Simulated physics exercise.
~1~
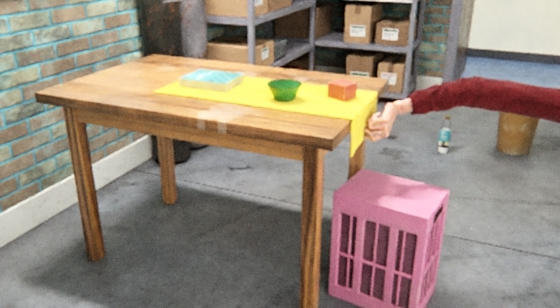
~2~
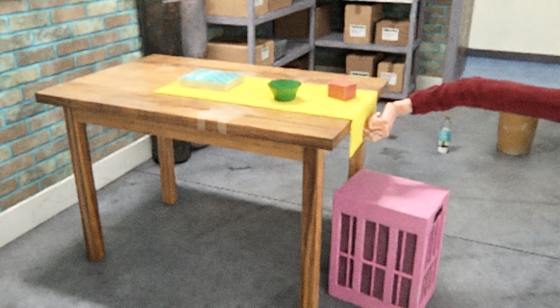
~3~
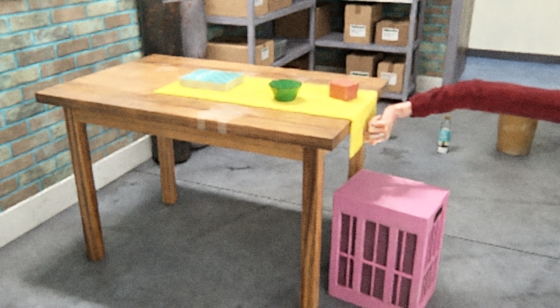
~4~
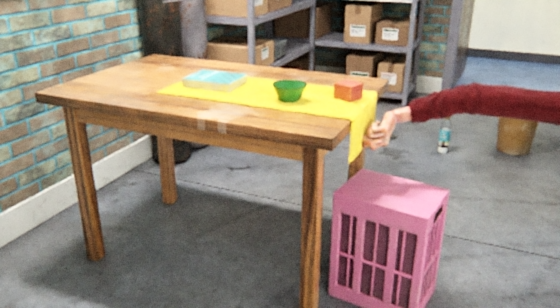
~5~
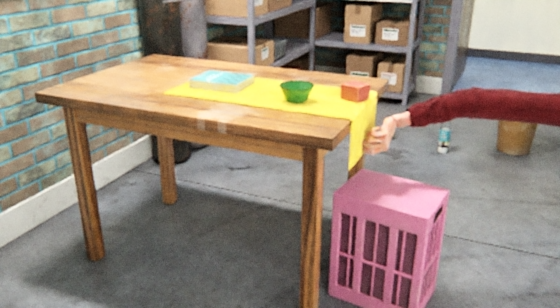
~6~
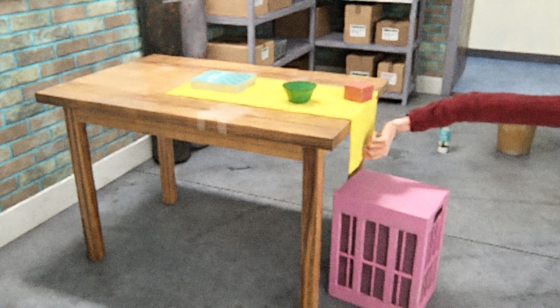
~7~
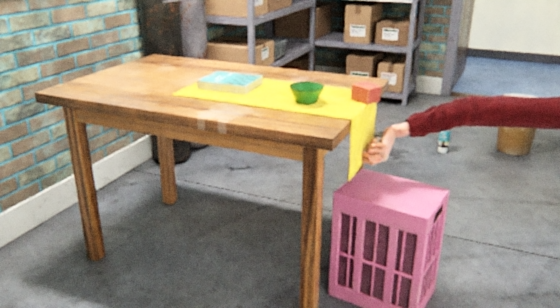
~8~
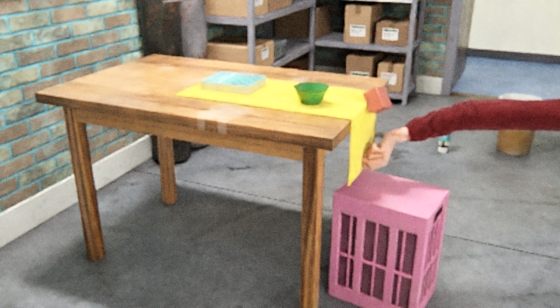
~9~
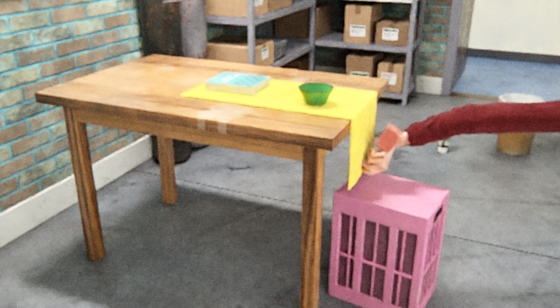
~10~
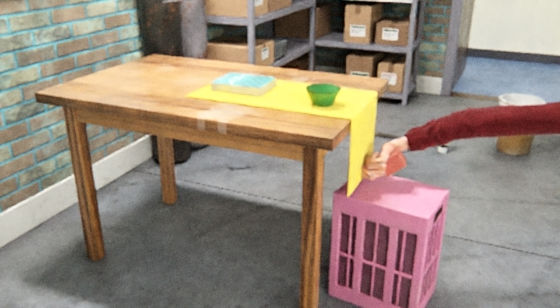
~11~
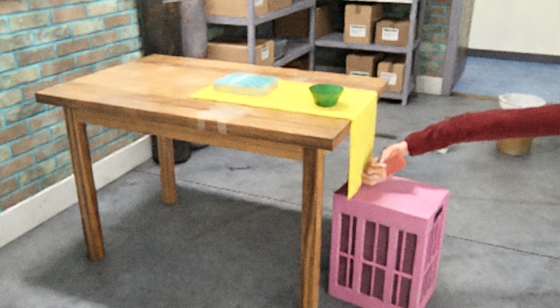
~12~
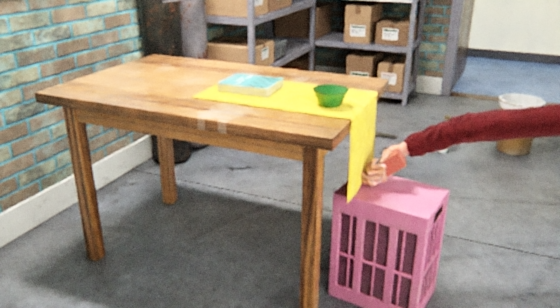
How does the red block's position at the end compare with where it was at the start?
At the start the red block sits on the yellow cloth on top of the table, near its right end. By the end it is off the table, lower and farther right, beside the hand just above the pink crate.
We see a hand gently pull a yellow cloth over the end of a wooden table toward a pink crate, carrying a turquoise book, green bowl and red block along. The block tips off the edge and ends beside the hand, while the book and bowl stay on the table.
